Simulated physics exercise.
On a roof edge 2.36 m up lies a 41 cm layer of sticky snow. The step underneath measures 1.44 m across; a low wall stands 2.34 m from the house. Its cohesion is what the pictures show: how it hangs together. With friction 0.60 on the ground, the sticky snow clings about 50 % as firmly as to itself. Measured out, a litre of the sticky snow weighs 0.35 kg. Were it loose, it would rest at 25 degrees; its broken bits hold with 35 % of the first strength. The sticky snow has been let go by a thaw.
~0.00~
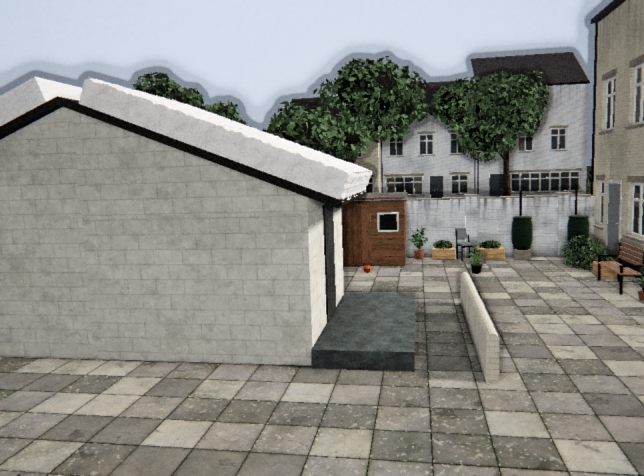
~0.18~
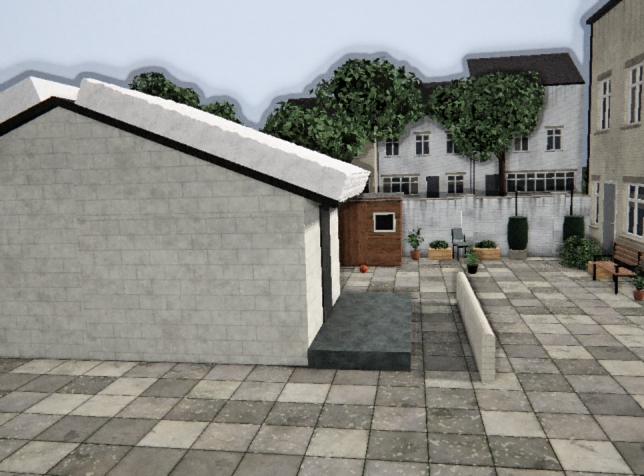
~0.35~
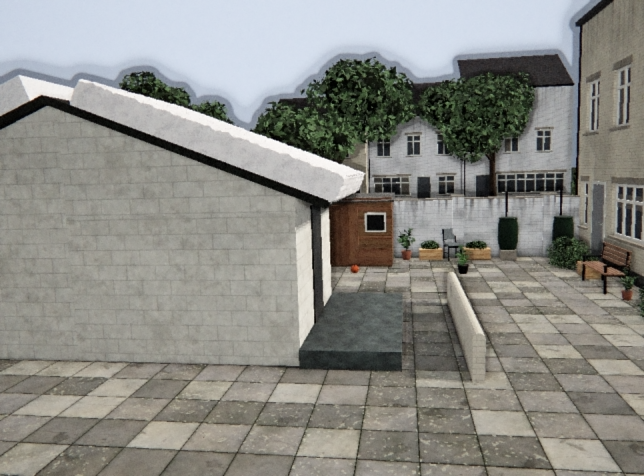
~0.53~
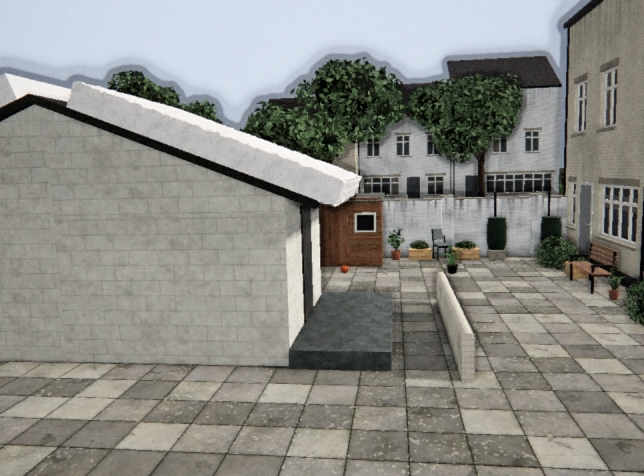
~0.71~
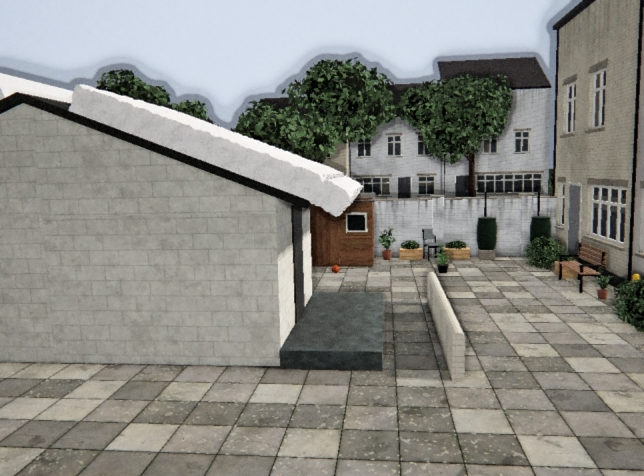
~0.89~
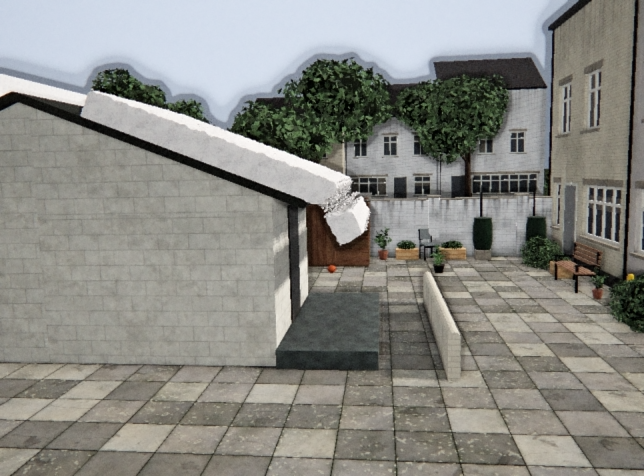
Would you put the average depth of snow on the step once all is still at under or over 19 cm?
My call: Under.
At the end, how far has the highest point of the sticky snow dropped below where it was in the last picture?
Roughly 3.1 m.
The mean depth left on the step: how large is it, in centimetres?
Roughly 9 centimetres, I'd say.
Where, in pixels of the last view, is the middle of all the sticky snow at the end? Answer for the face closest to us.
Around (465, 350).
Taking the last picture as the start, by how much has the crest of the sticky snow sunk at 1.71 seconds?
0.8 m.
By 1.26 s, 79 % of the snow is still up on the roof and 21 % is falling or down.
By 1.71 s, 51 % of the snow is still up on the roof and 49 % is falling or down.
By 2.15 s, 15 % of the snow is still up on the roof and 85 % is falling or down.
By 2.60 s, none of the snow is still up on the roof and all is falling or down.
By 3.90 s, at the end, none of the snow is still up on the roof and the snow on the step is 8.9 cm deep on average.
